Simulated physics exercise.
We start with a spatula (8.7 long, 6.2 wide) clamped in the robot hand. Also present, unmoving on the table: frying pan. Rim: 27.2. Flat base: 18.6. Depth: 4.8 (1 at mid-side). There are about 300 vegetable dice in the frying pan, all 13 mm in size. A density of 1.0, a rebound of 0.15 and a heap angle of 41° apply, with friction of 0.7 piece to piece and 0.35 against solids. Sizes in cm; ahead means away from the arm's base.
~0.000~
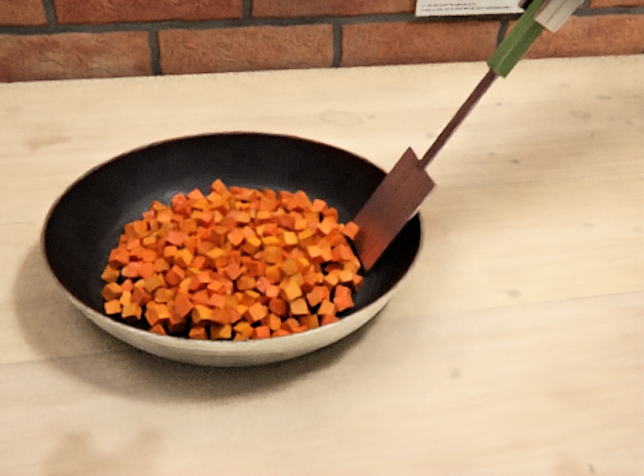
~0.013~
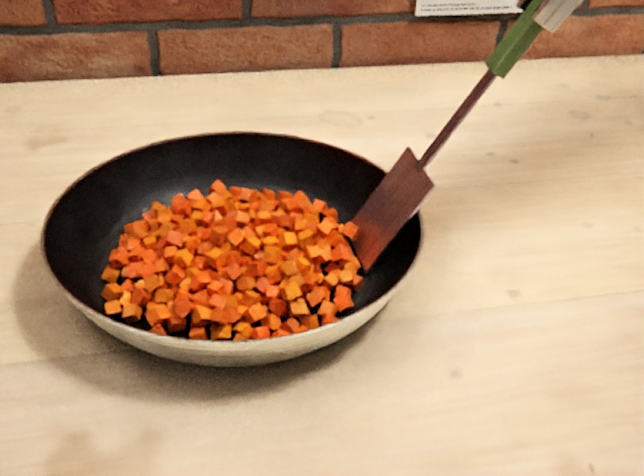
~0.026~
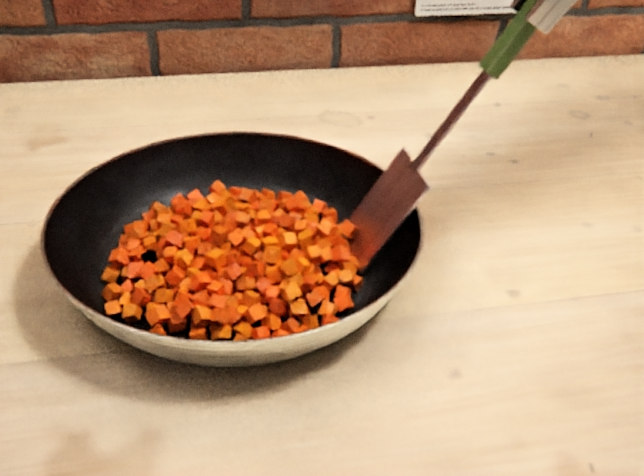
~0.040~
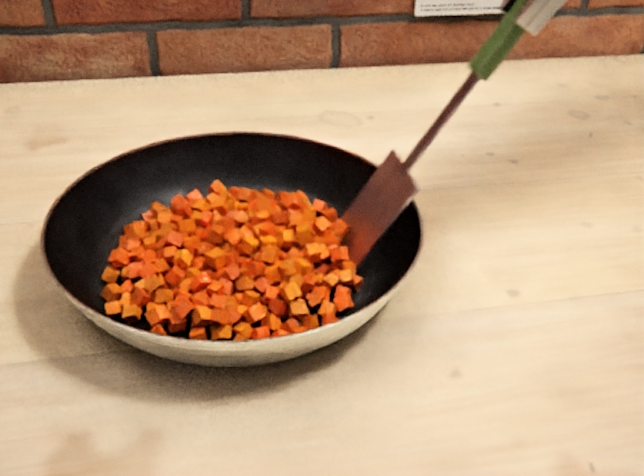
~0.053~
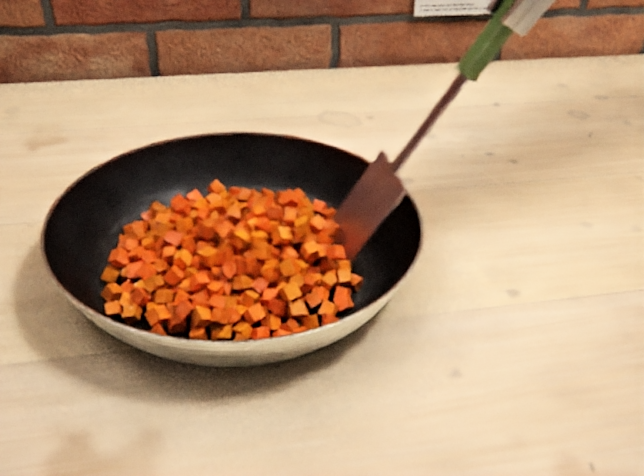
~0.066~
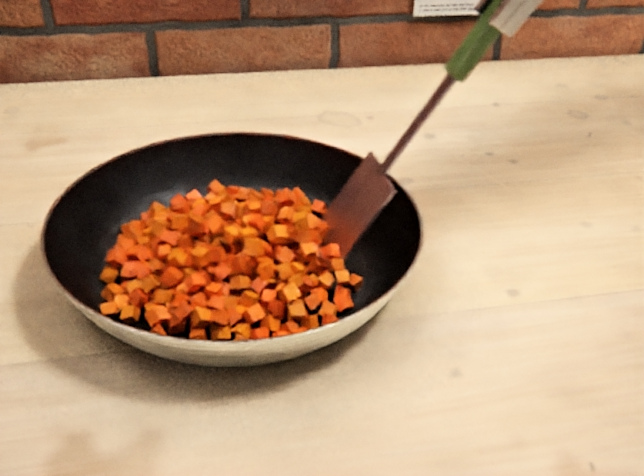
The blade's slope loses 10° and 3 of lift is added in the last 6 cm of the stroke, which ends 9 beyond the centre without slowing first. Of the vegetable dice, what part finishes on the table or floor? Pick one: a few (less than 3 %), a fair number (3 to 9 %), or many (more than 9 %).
A fair number, 3 to 9 %.
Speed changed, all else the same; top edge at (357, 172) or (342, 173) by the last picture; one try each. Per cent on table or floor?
Try one roughly 20 per cent; try two roughly 20 per cent.
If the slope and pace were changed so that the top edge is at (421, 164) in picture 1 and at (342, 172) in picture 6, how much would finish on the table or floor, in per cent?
Near 20 in a hundred.
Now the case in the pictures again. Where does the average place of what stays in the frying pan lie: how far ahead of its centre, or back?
It rests close to 4.5 centimetres ahead of centre.
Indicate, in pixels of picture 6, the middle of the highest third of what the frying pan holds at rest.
At about (101, 246).
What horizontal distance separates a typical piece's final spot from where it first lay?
The figure is about 3 cm.
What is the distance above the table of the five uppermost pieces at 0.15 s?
4 cm or so.
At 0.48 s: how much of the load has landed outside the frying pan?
Fraction noted: Close to 4 per cent.
After 0.15 s, sloping 58°, highest piece 5 above the table; 305 in the frying pan.
After 0.23 s, sloping 55°, highest piece 6 above the table; 305 in the frying pan.
After 0.48 s, sloping 48°, highest piece 6 above the table; 291 in the frying pan, 11 on the table or floor, 3 on the blade or in flight.
After 1.53 s, sloping 48°, highest piece 6 above the table; 291 in the frying pan, 14 on the table or floor.
In the end, 291 in the frying pan, 14 on the table or floor. That is 5 % on the table or floor.
